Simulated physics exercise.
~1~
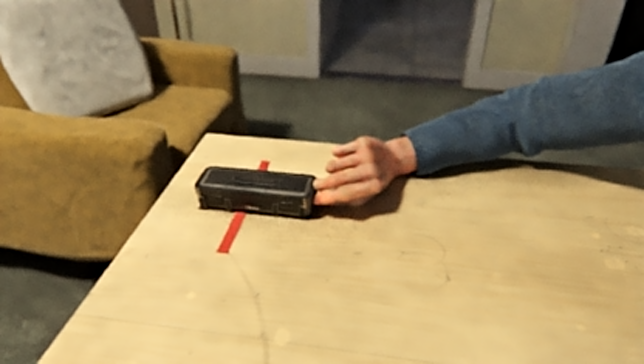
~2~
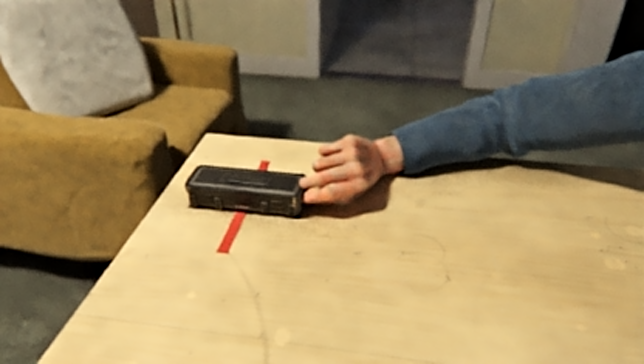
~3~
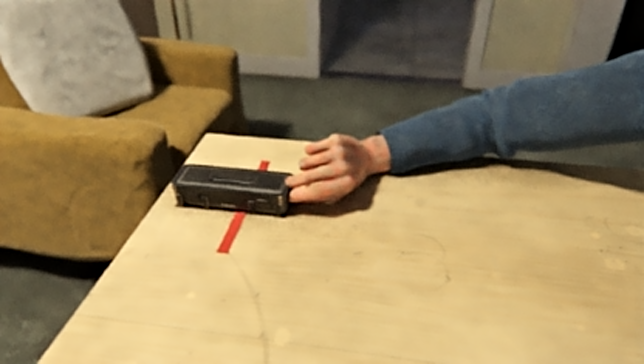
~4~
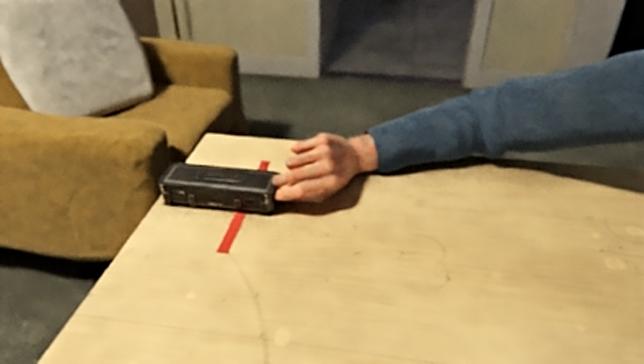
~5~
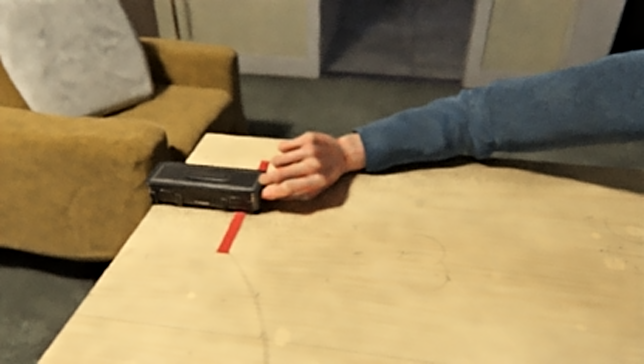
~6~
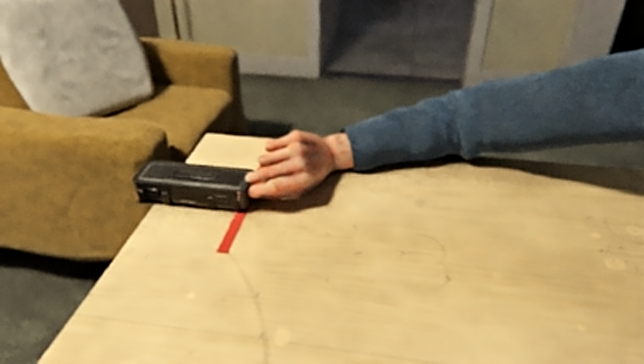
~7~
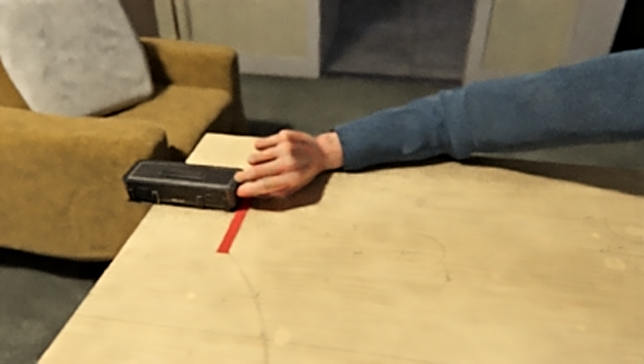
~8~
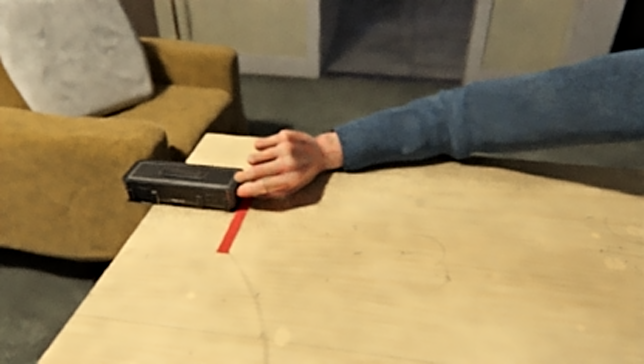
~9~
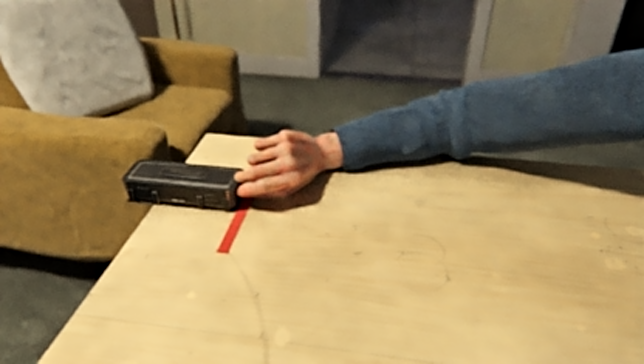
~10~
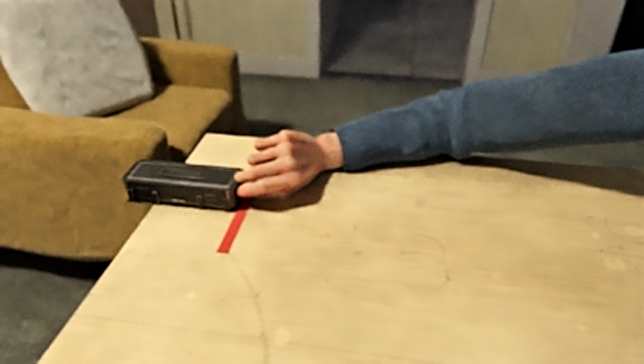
A black case lies across a strip of red tape near the end of a pale wooden table, with a hand in a blue sleeve touching its right side. The fingers slowly push it left, toward the table's edge beside a brown armchair. The case slides steadily off the tape, and its left end comes to jut out past the edge. Then the hand stops, its fingers still resting against the case. The case stays still on the table, partly overhanging the edge, without falling.
